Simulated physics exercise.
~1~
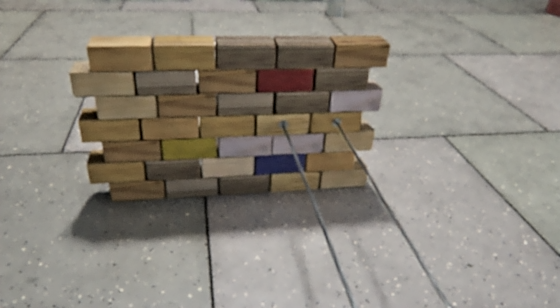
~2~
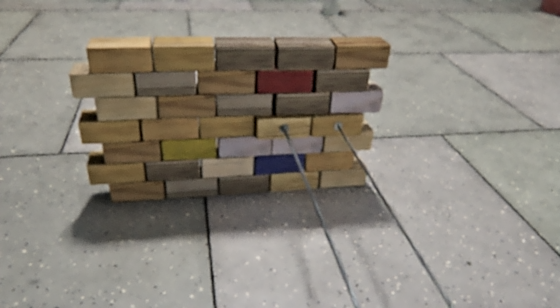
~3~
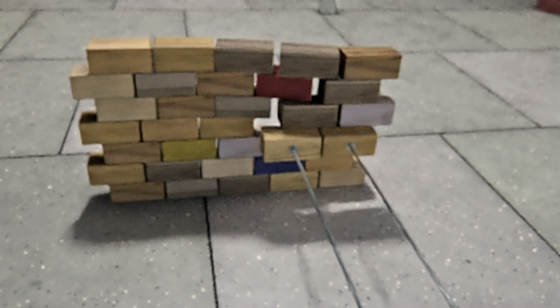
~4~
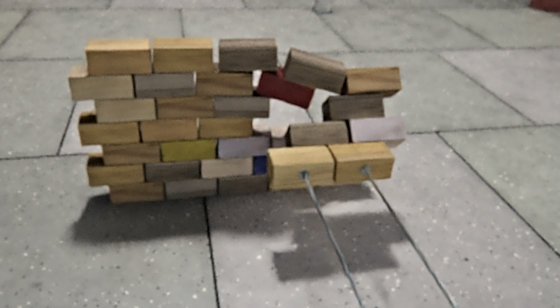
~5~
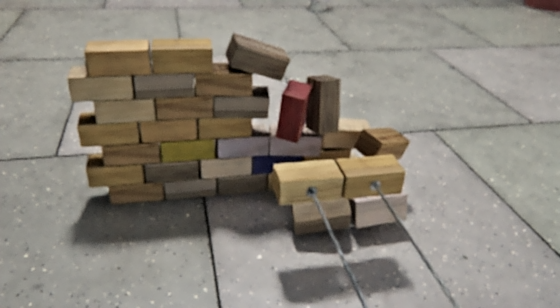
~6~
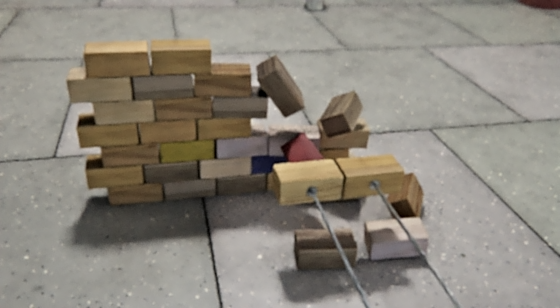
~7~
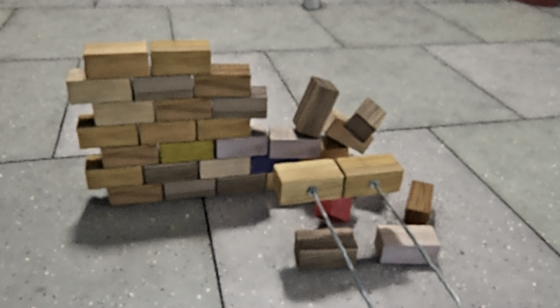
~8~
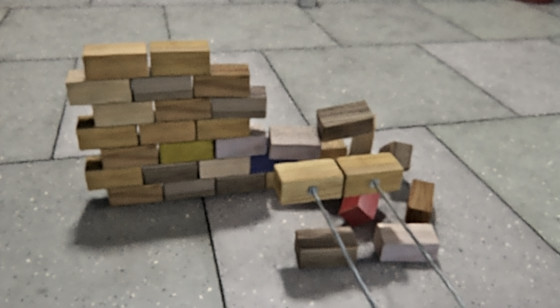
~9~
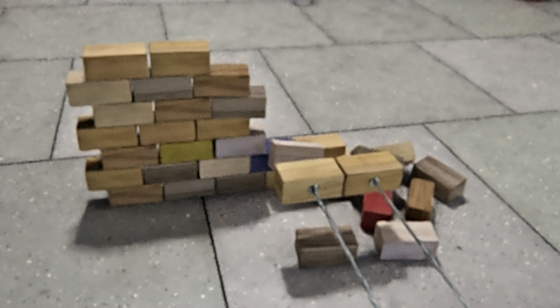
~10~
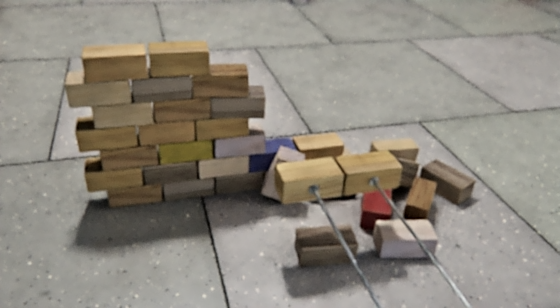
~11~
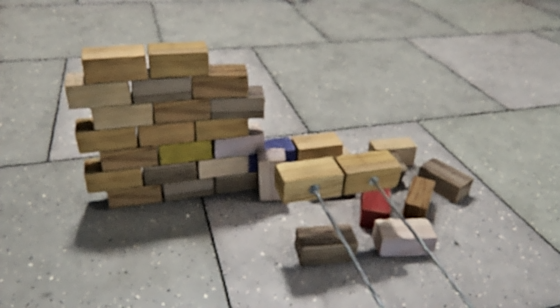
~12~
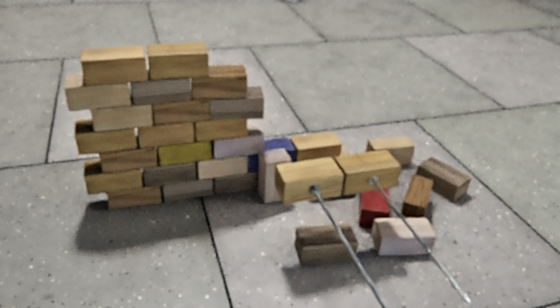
Two light wooden blocks, drawn forward by a pair of thin rods, slid out of the right side of a toy block wall, and the blocks above, including a red one, tumbled into a scattered heap while the left side, with its yellow block, stayed standing.
